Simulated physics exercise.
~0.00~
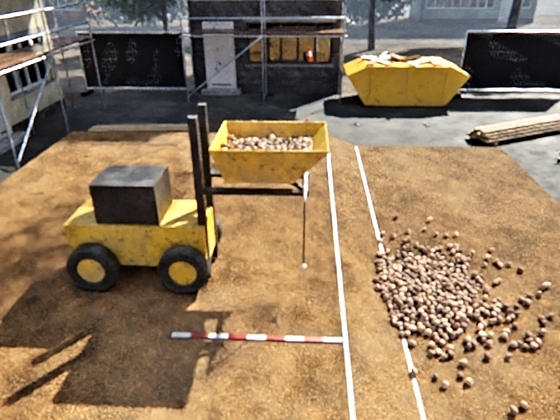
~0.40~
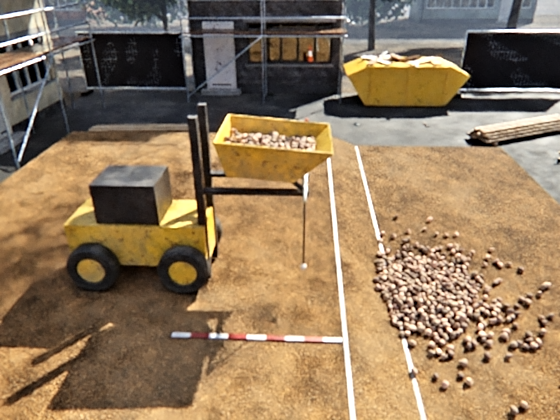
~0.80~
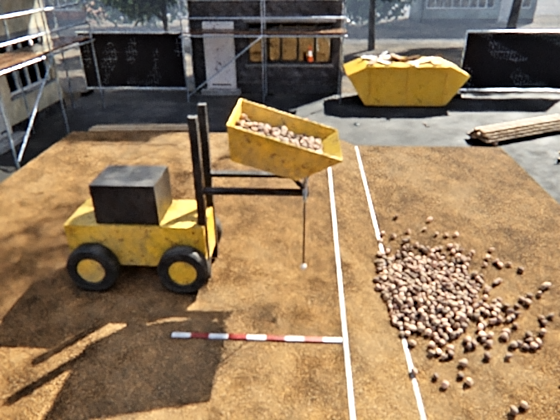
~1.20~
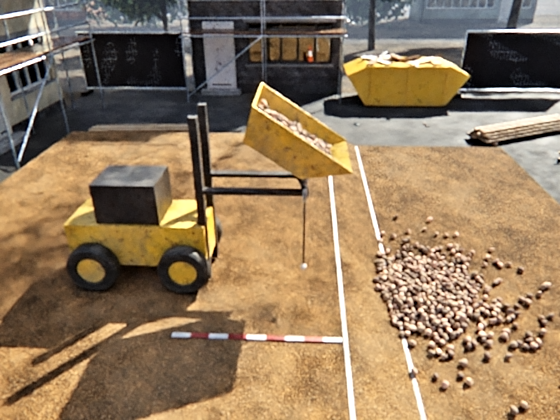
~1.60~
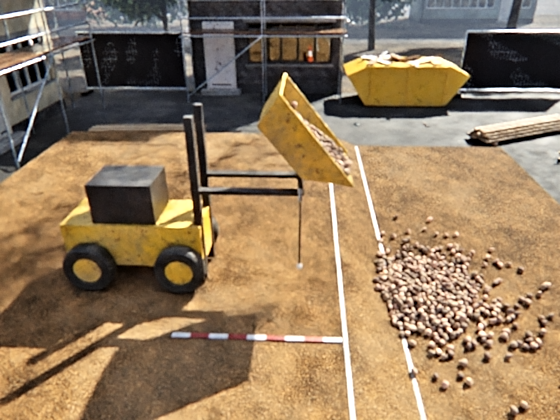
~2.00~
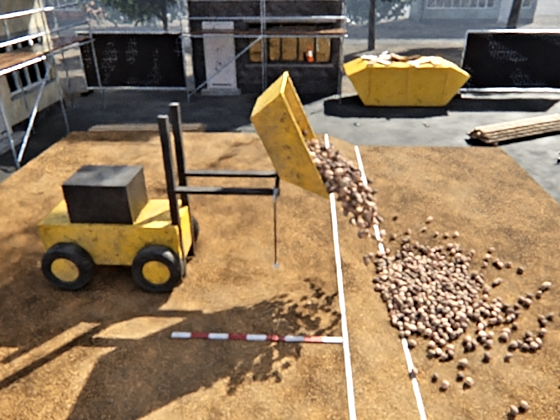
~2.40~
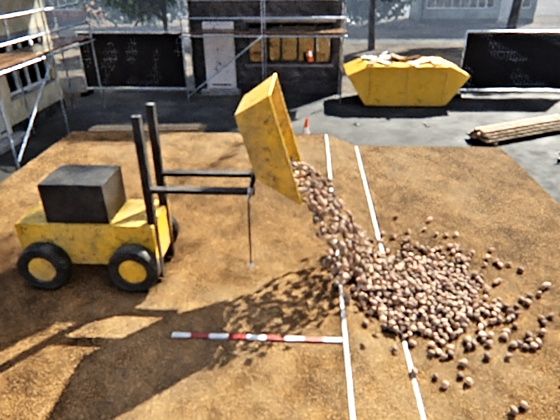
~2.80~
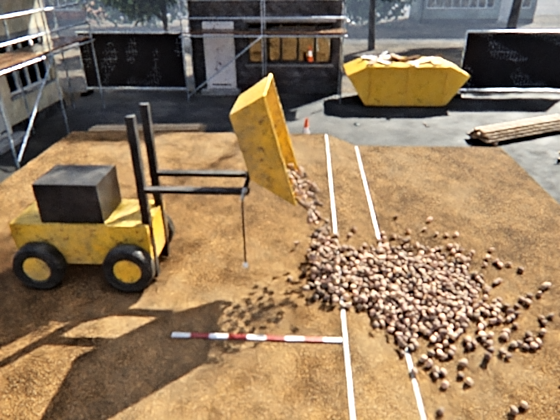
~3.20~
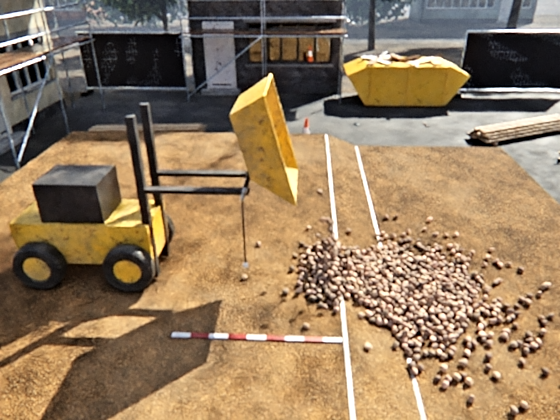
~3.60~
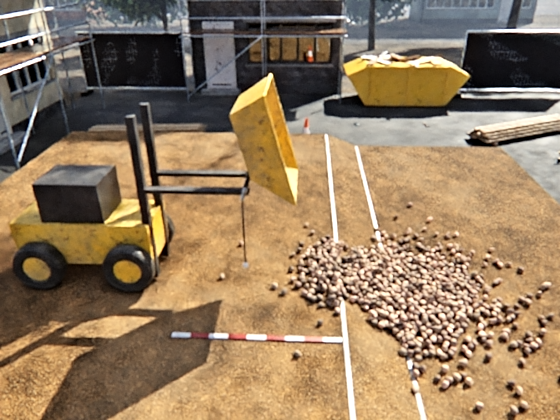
A yellow forklift tips its skip, backs left, and spills stones beside the earlier pile.
